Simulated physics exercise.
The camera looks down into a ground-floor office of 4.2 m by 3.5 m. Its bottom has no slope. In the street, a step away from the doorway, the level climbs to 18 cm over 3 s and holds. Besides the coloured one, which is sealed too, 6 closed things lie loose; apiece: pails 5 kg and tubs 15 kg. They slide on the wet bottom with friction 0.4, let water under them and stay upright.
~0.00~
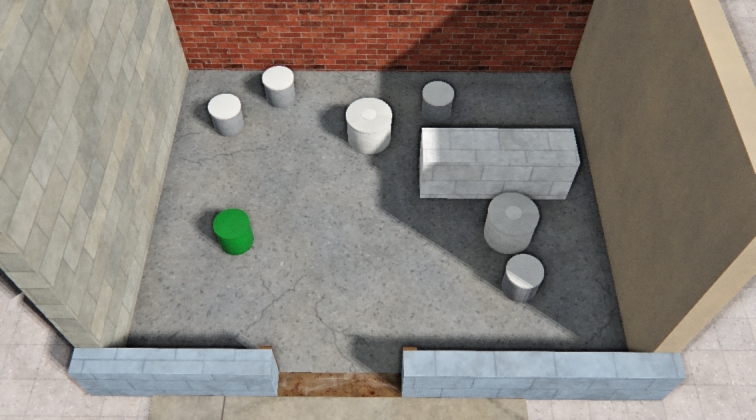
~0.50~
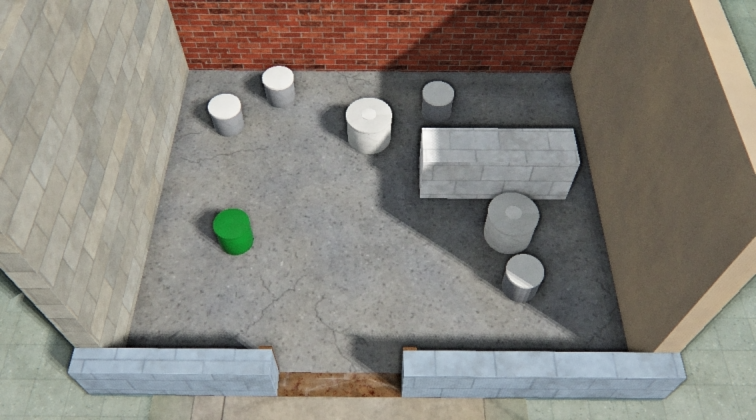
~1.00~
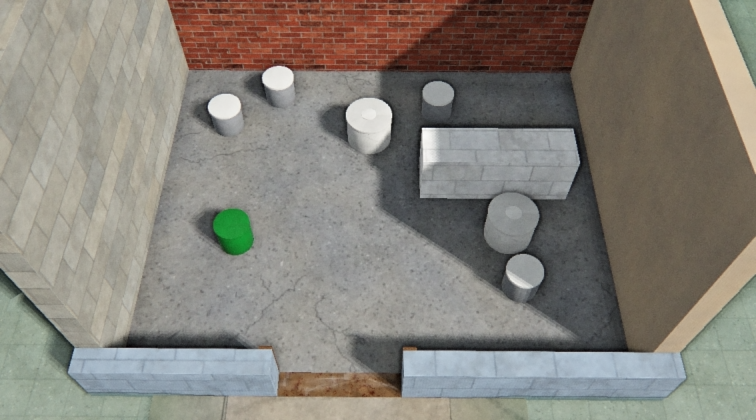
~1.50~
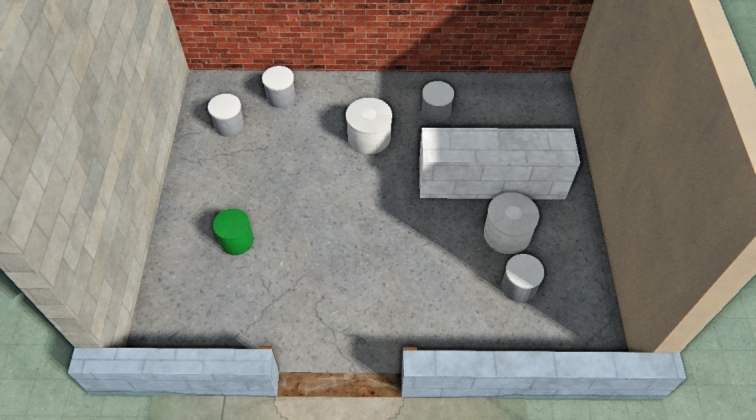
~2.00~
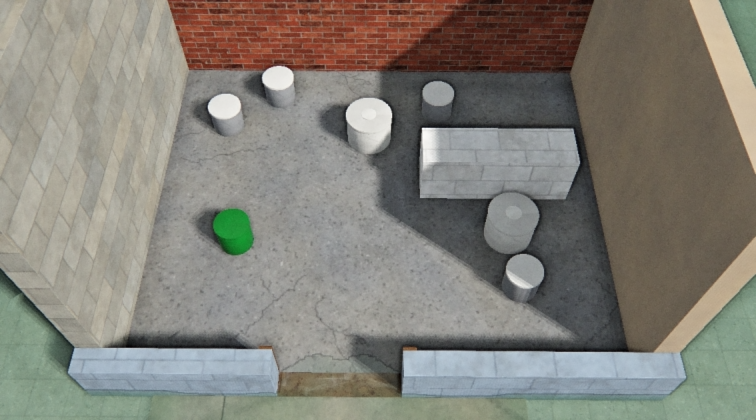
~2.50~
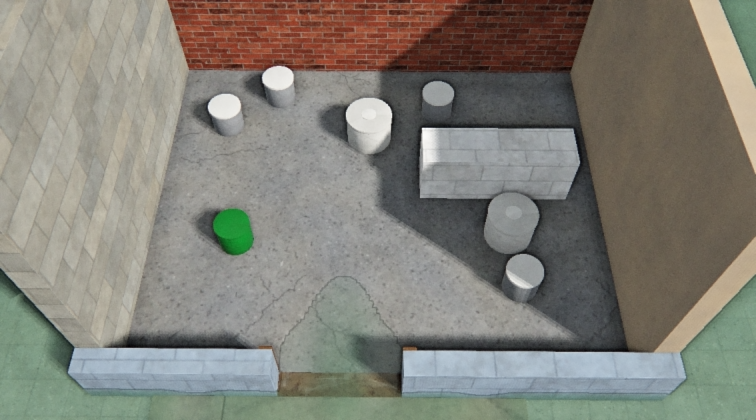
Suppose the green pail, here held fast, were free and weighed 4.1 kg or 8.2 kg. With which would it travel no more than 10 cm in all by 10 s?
I expect that only the larger load is enough.
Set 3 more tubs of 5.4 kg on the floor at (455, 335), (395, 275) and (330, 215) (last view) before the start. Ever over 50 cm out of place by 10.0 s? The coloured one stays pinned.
In turn: Short of it, past it, more.
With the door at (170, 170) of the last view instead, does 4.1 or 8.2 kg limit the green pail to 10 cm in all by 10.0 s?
In that case only the larger load is enough.
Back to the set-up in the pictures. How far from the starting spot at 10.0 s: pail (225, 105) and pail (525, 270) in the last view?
In turn: 30 cm, 0 cm.
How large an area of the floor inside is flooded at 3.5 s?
About 3.5 m2.
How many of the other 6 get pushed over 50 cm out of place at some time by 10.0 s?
I count 2.
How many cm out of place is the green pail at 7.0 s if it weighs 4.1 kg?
About 40 cm.
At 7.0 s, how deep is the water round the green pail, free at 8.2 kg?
About 4 cm.
After 3.5 s the green pail would be 0 cm from its start with 4.1 kg and 0 cm from its start with 8.2 kg; 1 cm of water round it then.
After 4.5 s the green pail would be 17 cm from its start with 4.1 kg and 0 cm from its start with 8.2 kg; 4 cm of water round it then.
After 7.0 s the green pail would be 42 cm from its start with 4.1 kg and 0 cm from its start with 8.2 kg; 4 cm of water round it then.
After 10.0 s the green pail would be 82 cm from its start with 4.1 kg and 0 cm from its start with 8.2 kg; 8 cm of water round it then.
